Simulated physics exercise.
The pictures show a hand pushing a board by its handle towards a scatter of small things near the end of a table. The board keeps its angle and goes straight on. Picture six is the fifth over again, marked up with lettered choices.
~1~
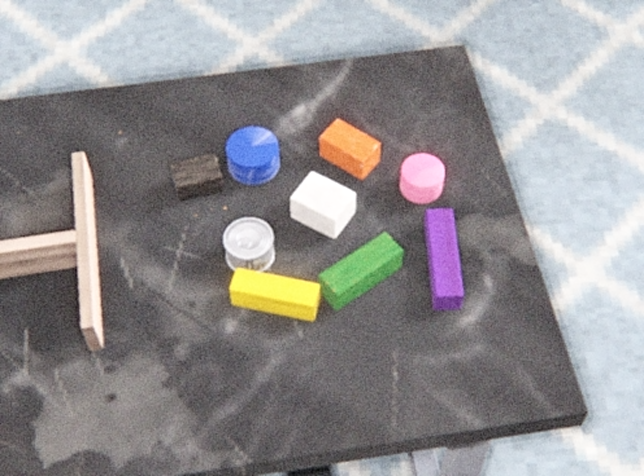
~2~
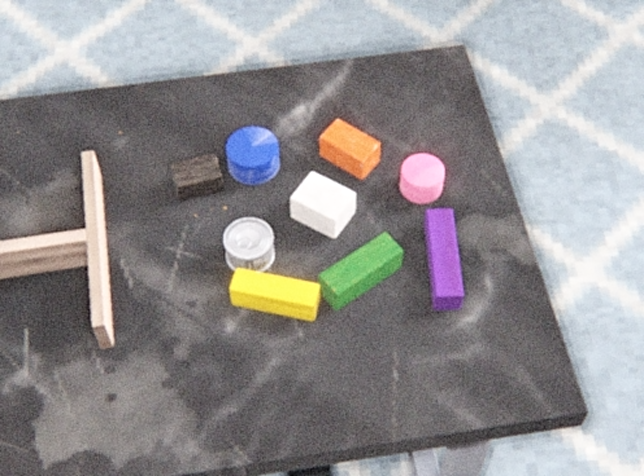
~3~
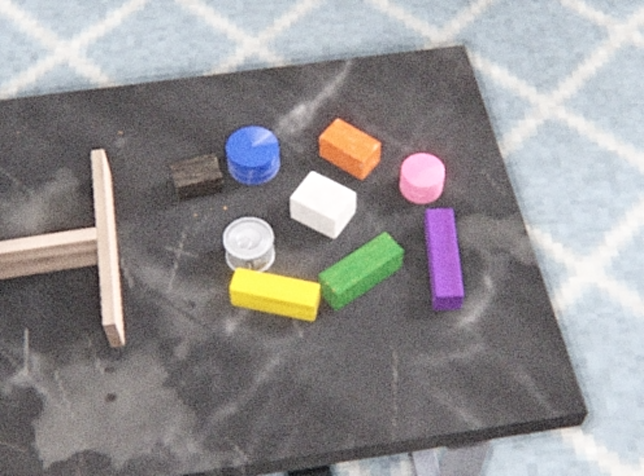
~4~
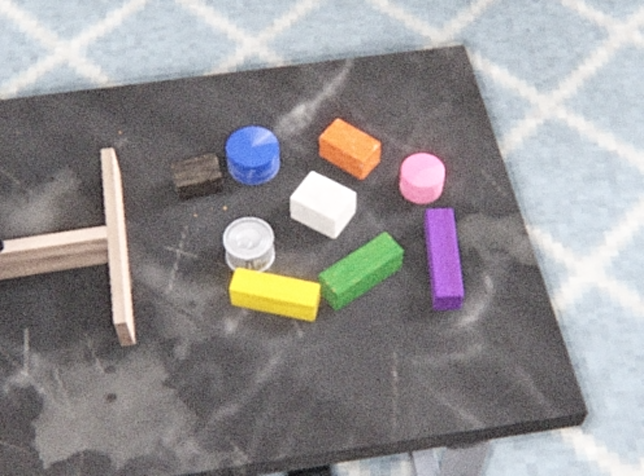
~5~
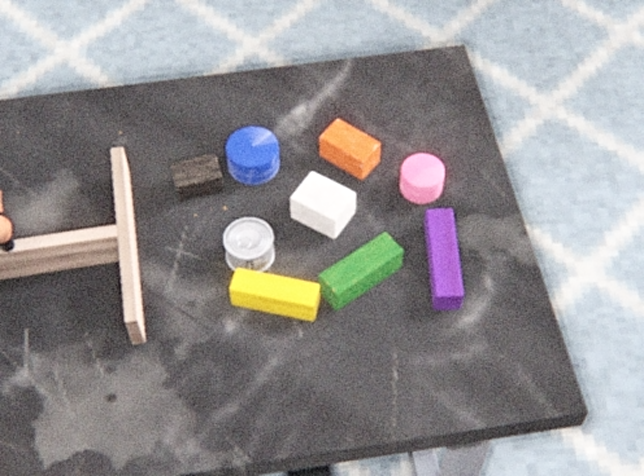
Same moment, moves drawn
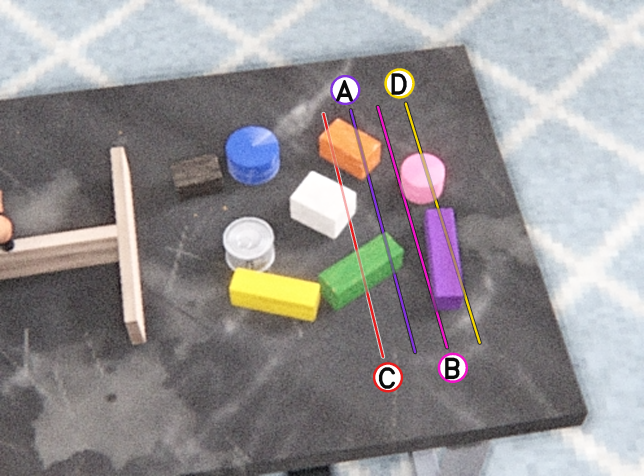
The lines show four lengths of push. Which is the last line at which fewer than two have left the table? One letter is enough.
It can go as far as D.
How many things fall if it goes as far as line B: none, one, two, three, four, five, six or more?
The count is none.
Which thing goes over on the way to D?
It is the purple stick.
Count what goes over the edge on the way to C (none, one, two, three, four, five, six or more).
In all, none.
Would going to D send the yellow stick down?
No.
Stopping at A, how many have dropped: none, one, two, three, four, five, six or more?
In all, none.
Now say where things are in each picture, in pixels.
The first frame shows black block (197, 178); green bar (361, 271); grey tin (250, 246).
The second frame shows board (92, 233); yellow stick (275, 295).
The third frame shows board (102, 232); orange block (350, 149).
The fourth frame shows board (113, 230); pink tin (422, 179).
The fifth frame shows board (123, 229); black block (197, 178); green bar (361, 271); grey tin (250, 246).
On the marked copy, A at (380, 221); B at (410, 217); C at (351, 225); D at (440, 213).
Taking D. A third of the way, board (238, 214); blue tin (303, 145); orange block (357, 148).
Two thirds of the way, board (353, 199); purple stick (455, 258); pink tin (429, 177).
When it is over, board (438, 188); purple stick over the edge; pink tin (502, 165); one fallen.
As for the rest, A is within the limit but short; B is within the limit but short; C is within the limit but short.
